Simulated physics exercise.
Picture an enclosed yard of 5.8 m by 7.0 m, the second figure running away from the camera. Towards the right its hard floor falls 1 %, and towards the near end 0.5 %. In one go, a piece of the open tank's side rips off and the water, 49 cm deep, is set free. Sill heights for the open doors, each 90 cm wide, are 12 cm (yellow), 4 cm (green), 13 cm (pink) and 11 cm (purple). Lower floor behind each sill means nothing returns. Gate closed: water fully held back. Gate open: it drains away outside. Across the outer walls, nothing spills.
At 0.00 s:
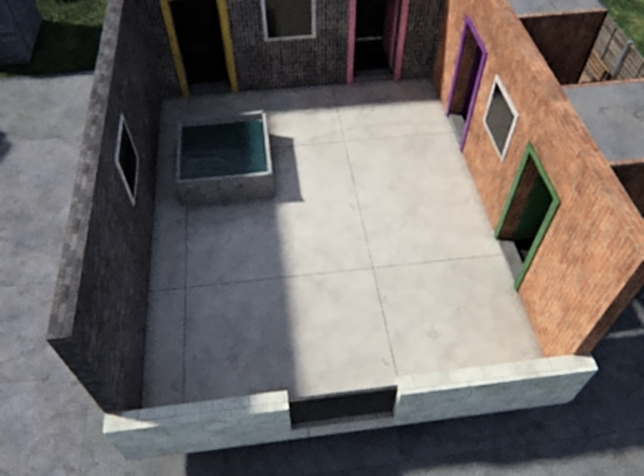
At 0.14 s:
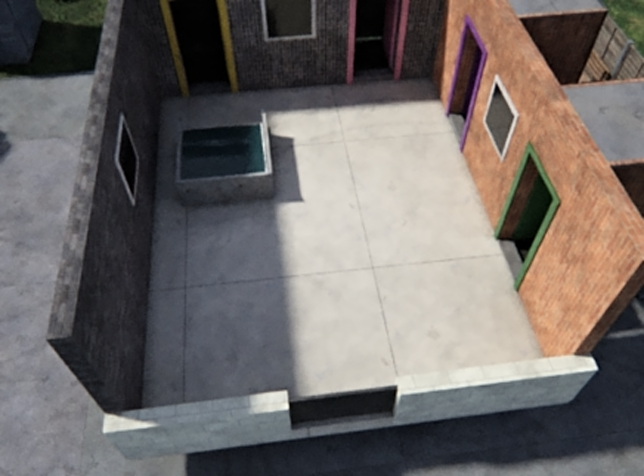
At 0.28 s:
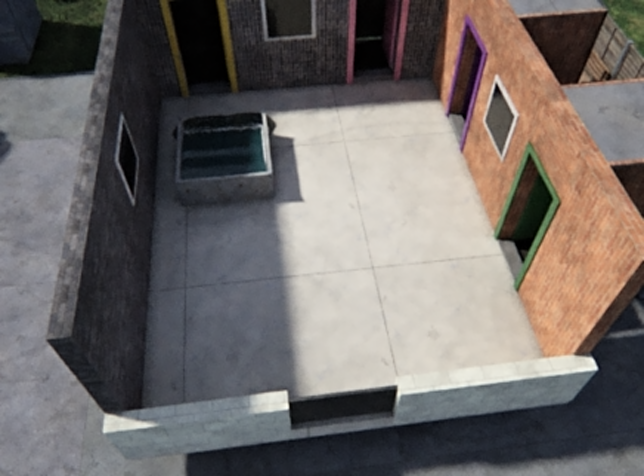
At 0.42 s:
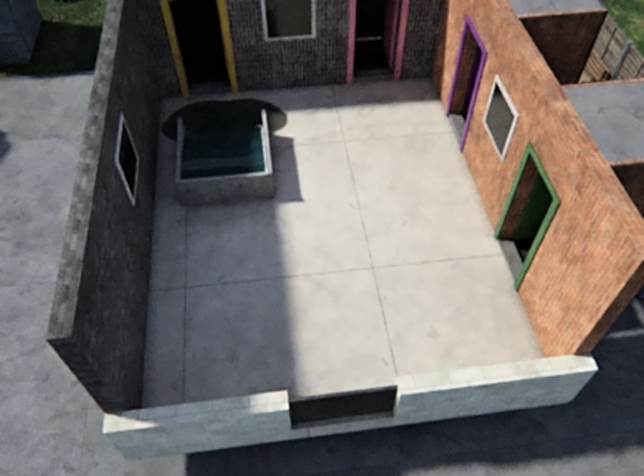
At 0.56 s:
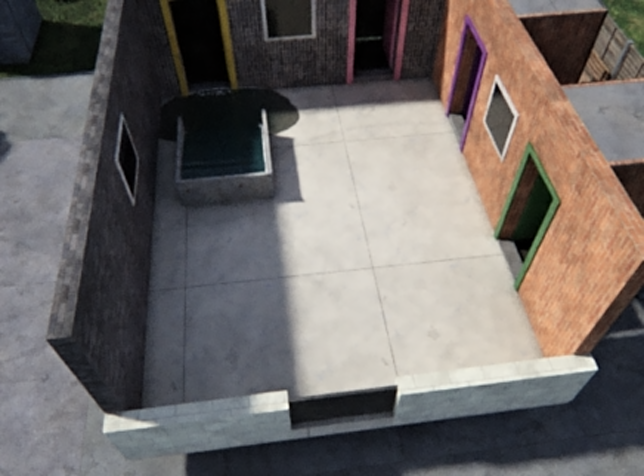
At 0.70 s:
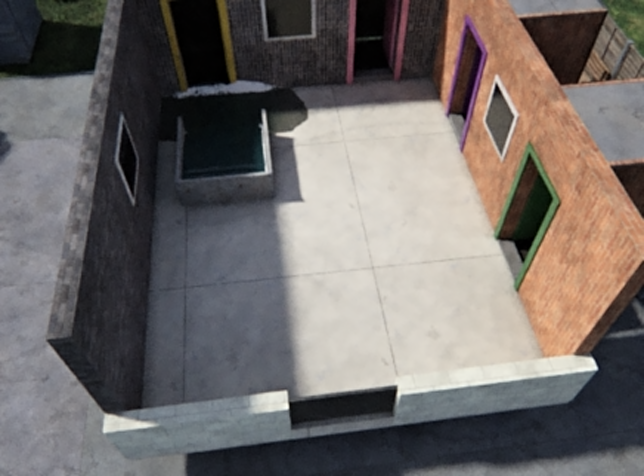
In a walled yard with brightly edged doorways, a square tank of water stood still, then water poured out over its far side and spread across the floor behind it in a dark, rounded pool.
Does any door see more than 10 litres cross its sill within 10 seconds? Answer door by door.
Taking each door, the yellow door does; the green door does not; the pink door does not; the purple door does not.
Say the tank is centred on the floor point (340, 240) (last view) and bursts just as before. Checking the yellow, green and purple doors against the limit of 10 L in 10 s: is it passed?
Yellow: Within limit; green: Within limit; purple: Within limit.
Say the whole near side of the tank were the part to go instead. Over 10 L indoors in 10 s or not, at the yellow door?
Against the limit, yellow does not exceed it.
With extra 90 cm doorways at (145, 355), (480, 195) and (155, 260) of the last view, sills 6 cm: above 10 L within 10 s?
Well, the first is on the low side, the second is on the low side, and the third is on the low side.
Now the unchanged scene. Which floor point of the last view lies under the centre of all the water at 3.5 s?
Near (262, 130).
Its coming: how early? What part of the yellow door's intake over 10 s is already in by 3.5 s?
Fraction in by then: Around 100 per cent.
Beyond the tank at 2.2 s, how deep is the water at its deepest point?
Max around 24 cm.
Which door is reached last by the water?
Door: Green.
After 1.4 s water covers 10 % of the floor and is deepest (30 cm) near (232, 97); yellow door 29 cm at the sill, 52 L in, green door not reached, pink door not reached, purple door not reached.
After 2.2 s water covers 15 % of the floor and is deepest (24 cm) near (214, 98); yellow door 25 cm at the sill, 125 L in, green door not reached, pink door 5 cm at the sill, 0 L in, purple door not reached.
After 3.5 s water covers 30 % of the floor and is deepest (14 cm) near (431, 92); yellow door 13 cm at the sill, 162 L in, green door not reached, pink door 4 cm at the sill, 0 L in, purple door 11 cm at the sill, 0 L in.
After 6.0 s water covers 50 % of the floor and is deepest (10 cm) near (437, 109); yellow door 5 cm at the sill, 165 L in, green door 3 cm at the sill, 0 L in, pink door 3 cm at the sill, 0 L in, purple door 8 cm at the sill, 0 L in.
After 10.0 s water covers 65 % of the floor and is deepest (8 cm) near (531, 382); yellow door 4 cm at the sill, 165 L in, green door 3 cm at the sill, 0 L in, pink door 4 cm at the sill, 0 L in, purple door 5 cm at the sill, 0 L in.
